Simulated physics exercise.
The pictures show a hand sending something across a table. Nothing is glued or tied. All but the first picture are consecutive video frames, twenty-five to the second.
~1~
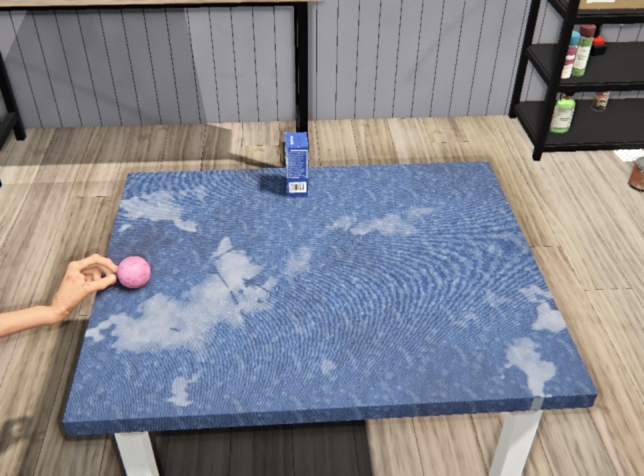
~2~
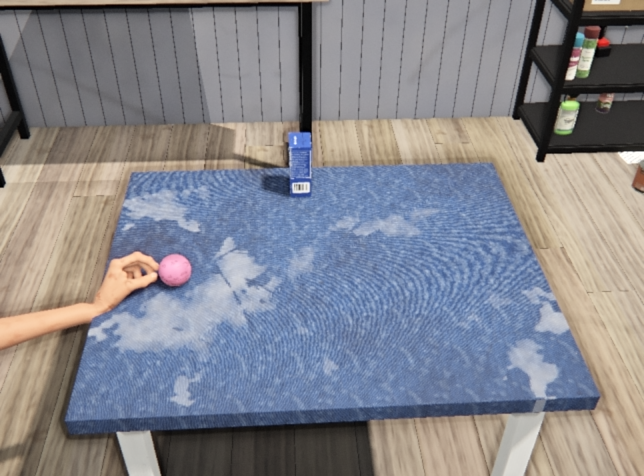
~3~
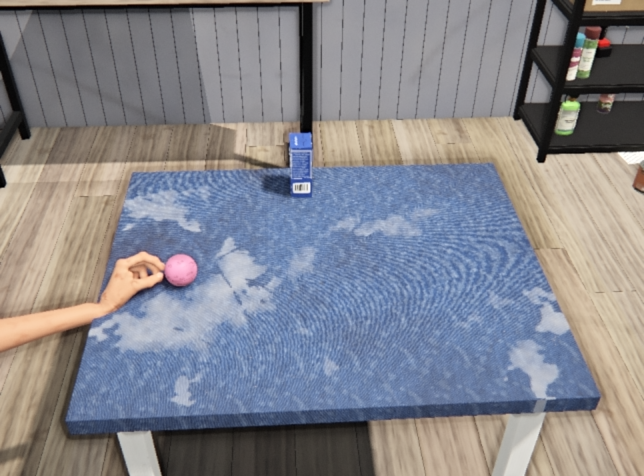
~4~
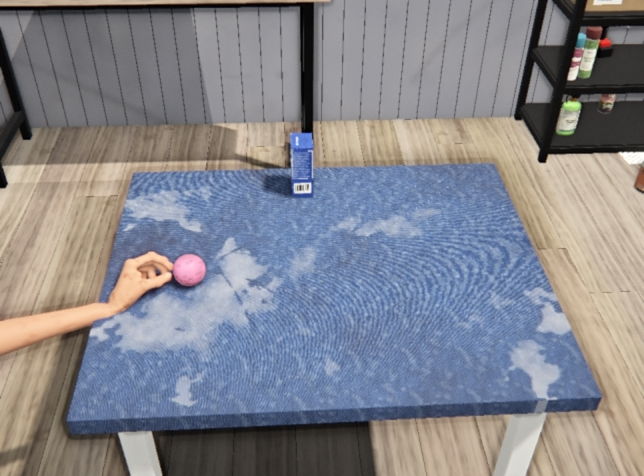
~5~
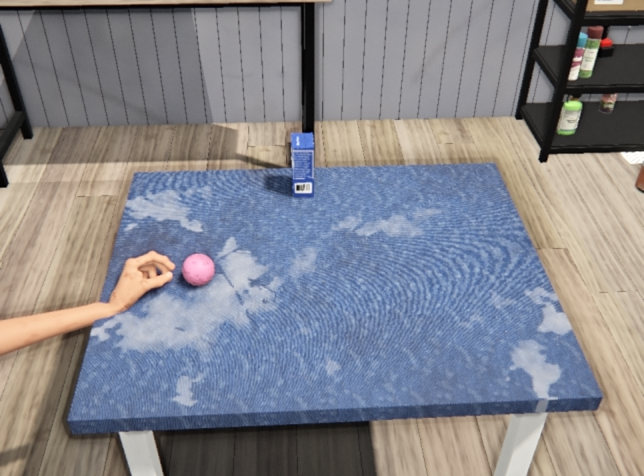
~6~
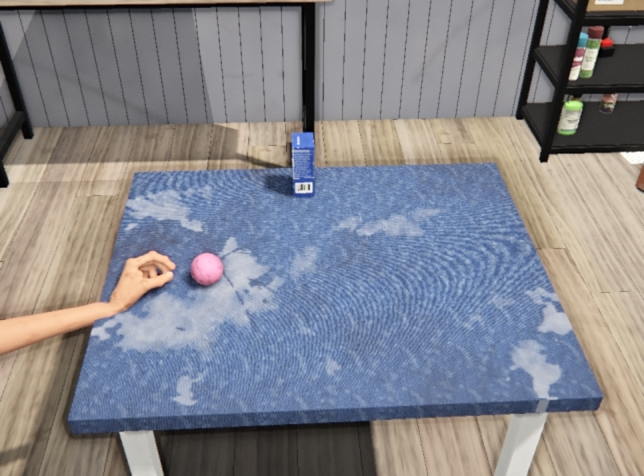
On a blue cloud-patterned tabletop, a hand pushing a pink ball rightward and releasing it, the ball rolling slightly away from the fingers.
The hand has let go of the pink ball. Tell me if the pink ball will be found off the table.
The pink ball remains on top.
Then, 0.30 s on from there, pink ball shifted well along near (259, 268).
Then, 0.60 s on from there, pink ball shifted well along near (297, 266).
In the end, moved from the start, pink ball. At the end, from the last picture's camera, pink ball near (330, 265).
